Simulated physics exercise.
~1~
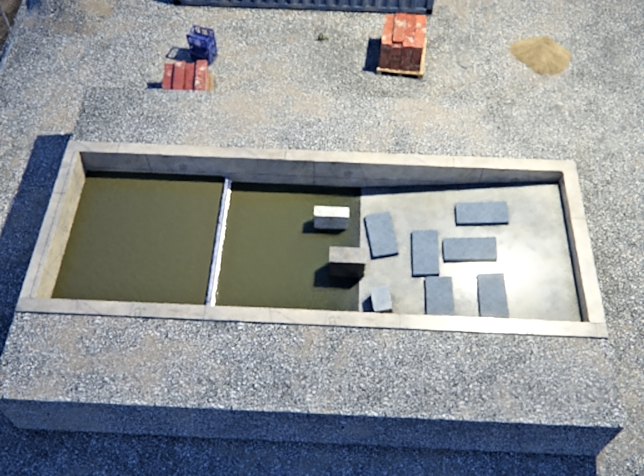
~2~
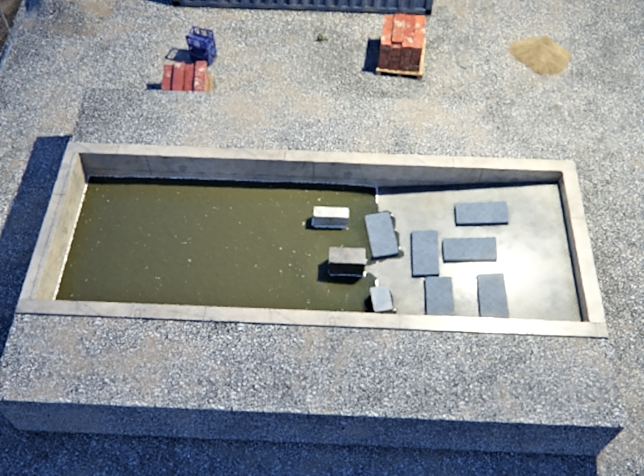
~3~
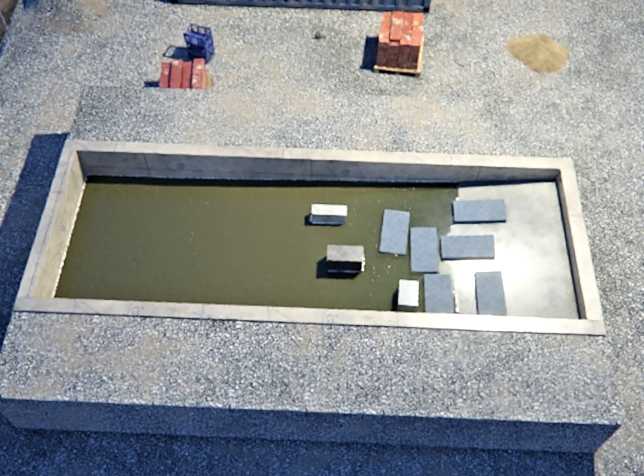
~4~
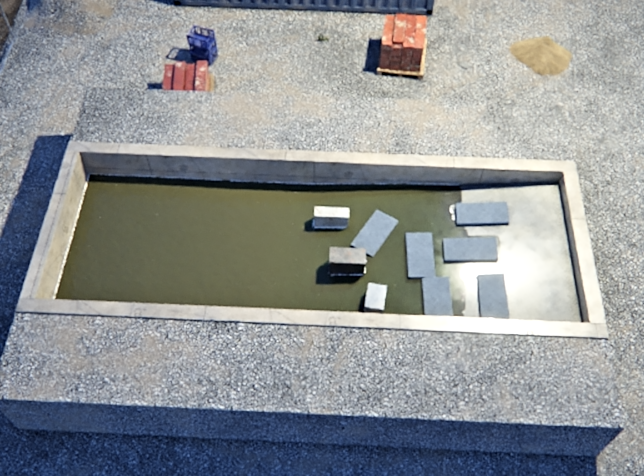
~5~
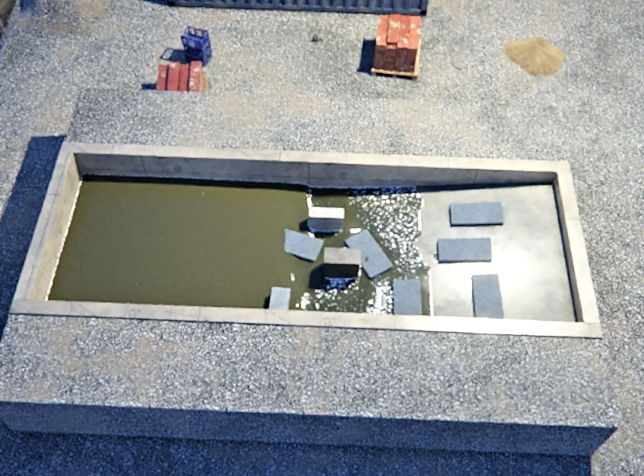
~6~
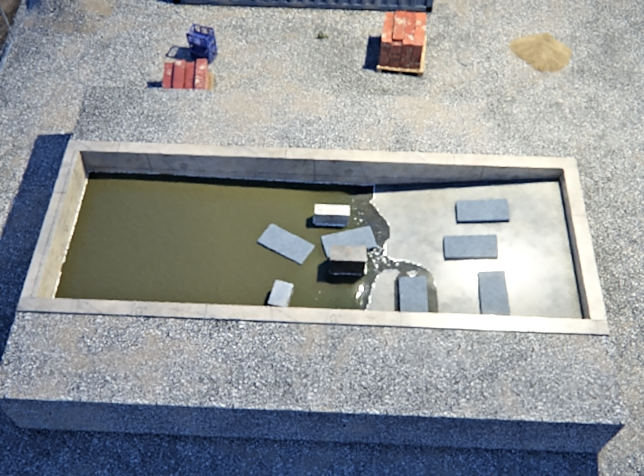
The clip opens on a high view of a concrete-walled basin in gravel, with murky green water at the left, a thin pale barrier across it, and grey slabs lying on a light slope at the right. The barrier disappears and the water spreads right, reaching the nearest slabs and nudging a couple of them up the slope. It floods farther among them, then draws back left, carrying several slabs with it amid white foam. At the end, the displaced pieces lie scattered around two upright blocks, while three slabs at the far right remain in place.
